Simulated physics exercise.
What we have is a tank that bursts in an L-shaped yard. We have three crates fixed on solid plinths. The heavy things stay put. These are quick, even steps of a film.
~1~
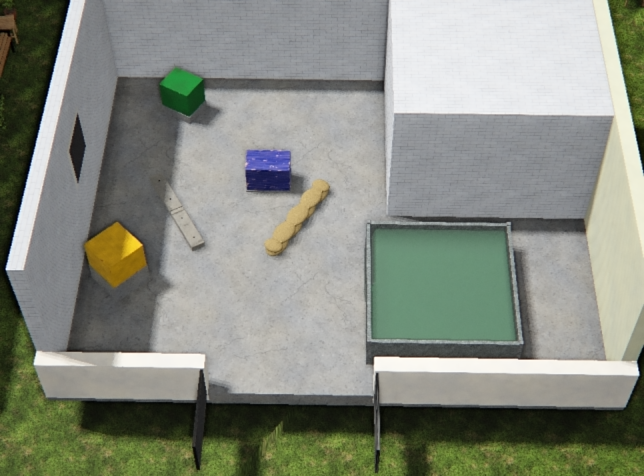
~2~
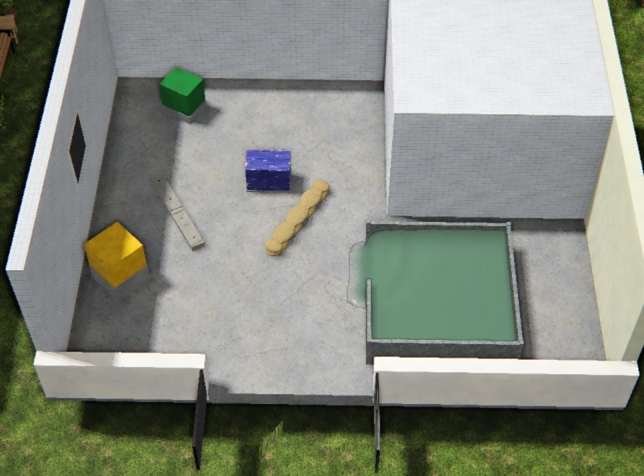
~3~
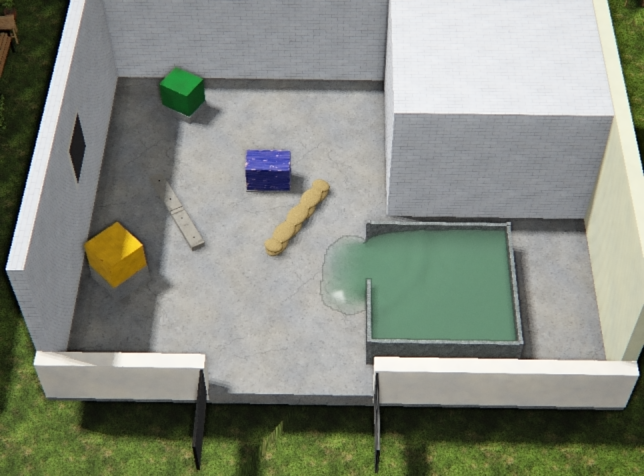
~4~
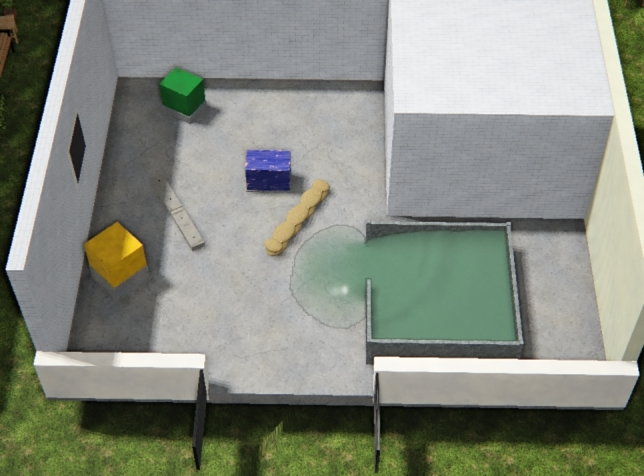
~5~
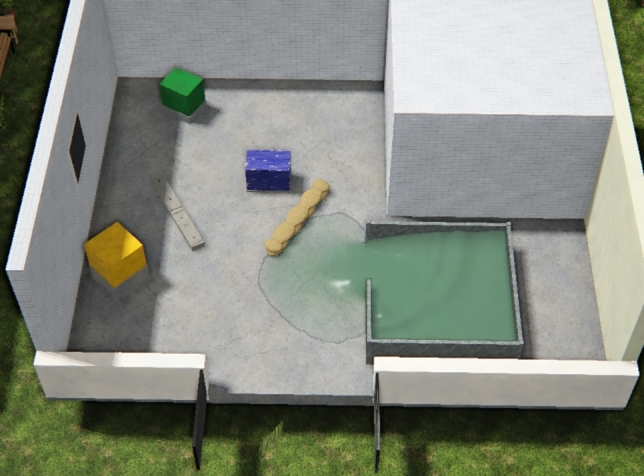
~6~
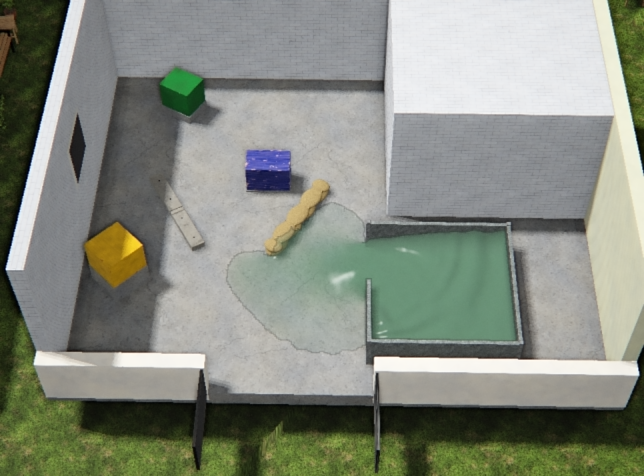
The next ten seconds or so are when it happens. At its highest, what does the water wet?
Result: The green crate is out of reach of the water. The yellow crate is out of reach of the water. The blue crate is within reach of the water.
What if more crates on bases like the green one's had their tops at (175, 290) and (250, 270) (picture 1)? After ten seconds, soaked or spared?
For the first position it is missed; for the second it is reached.
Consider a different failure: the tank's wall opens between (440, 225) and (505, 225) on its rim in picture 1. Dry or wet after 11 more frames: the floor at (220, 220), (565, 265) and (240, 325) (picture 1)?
In sequence: Untouched, inundated, untouched.
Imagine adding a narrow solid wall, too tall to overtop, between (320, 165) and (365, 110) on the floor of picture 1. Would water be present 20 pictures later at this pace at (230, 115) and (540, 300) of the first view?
Untouched, untouched.
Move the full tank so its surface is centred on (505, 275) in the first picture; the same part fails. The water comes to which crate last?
That would be the one in green.
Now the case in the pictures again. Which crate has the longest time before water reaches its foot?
Pick: The green crate.
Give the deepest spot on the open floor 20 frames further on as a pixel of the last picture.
I would point to (92, 339).
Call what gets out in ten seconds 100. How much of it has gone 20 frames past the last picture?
Near 5 in a hundred.
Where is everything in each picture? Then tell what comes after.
In the first picture, still water in the open tank at (441, 283).
In the second picture, the front is at (361, 304), out from the gap at (369, 268).
In the third picture, the front is at (332, 303), out from the gap at (369, 269).
In the fourth picture, the front is at (300, 297), out from the gap at (369, 269).
In the fifth picture, water pours out at (369, 269) and has run to (265, 284).
In the sixth picture, the front is at (233, 278), out from the gap at (369, 269).
A moment on, water covers 20 % of the floor; the green crate not reached, the yellow crate water round its plinth, the blue crate not reached.
Next, water covers 40 % of the floor; the green crate not reached, the yellow crate water round its plinth, the blue crate water round its plinth.
Then, water covers 50 % of the floor; the green crate not reached, the yellow crate water round its plinth, the blue crate water round its plinth.
Later, water covers 70 % of the floor; the green crate water round its plinth, the yellow crate water round its plinth, the blue crate water round its plinth.
In the end, water covers 85 % of the floor; the green crate stayed above the water, the yellow crate stayed above the water, the blue crate was topped.
